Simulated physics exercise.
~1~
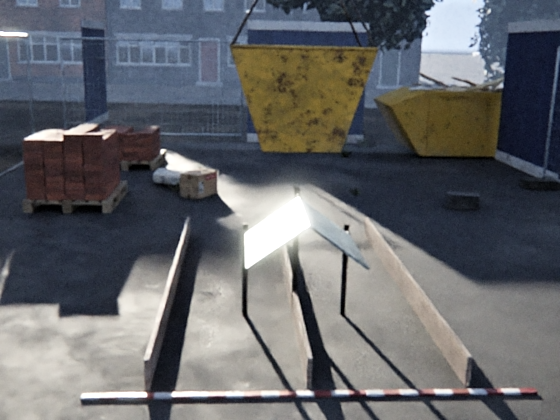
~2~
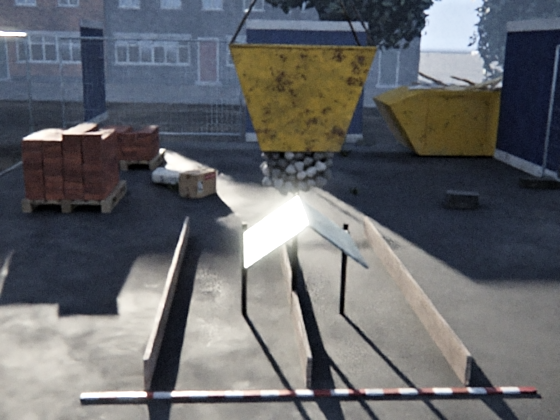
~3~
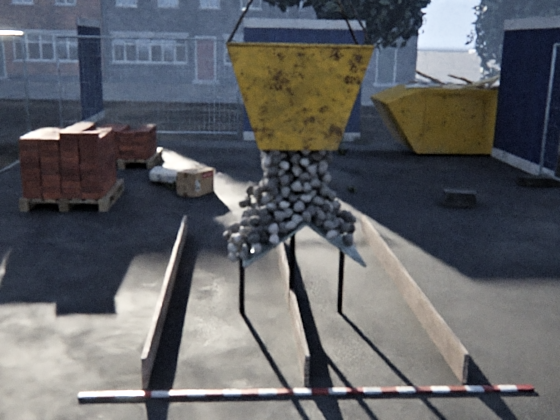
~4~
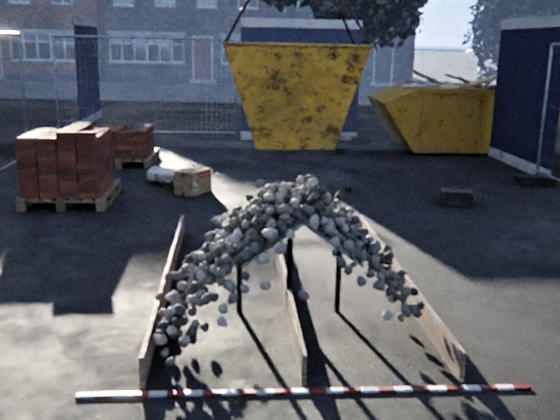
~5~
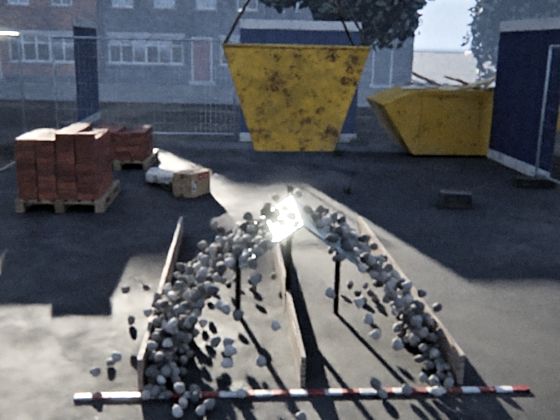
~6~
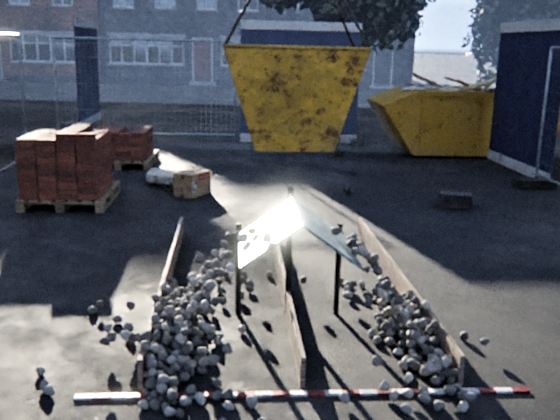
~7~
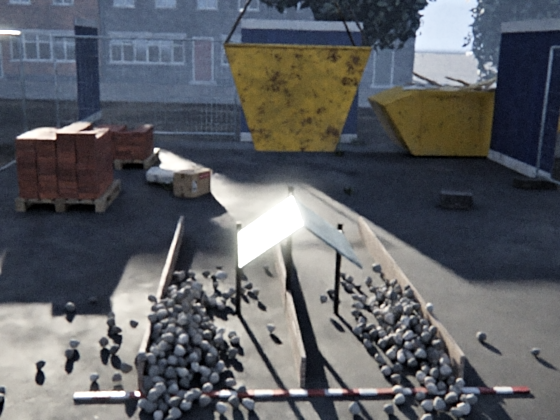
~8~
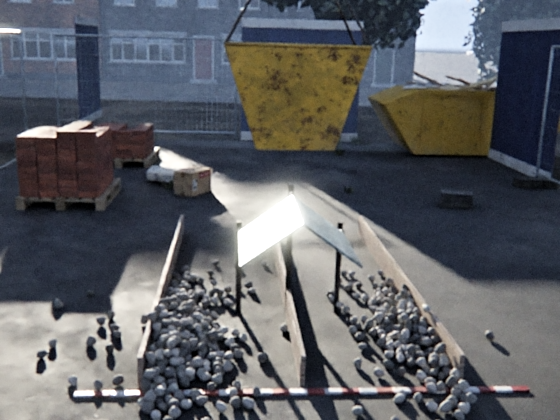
A yellow skip drops grey stones onto sloping steel, and they settle mostly in two bays.
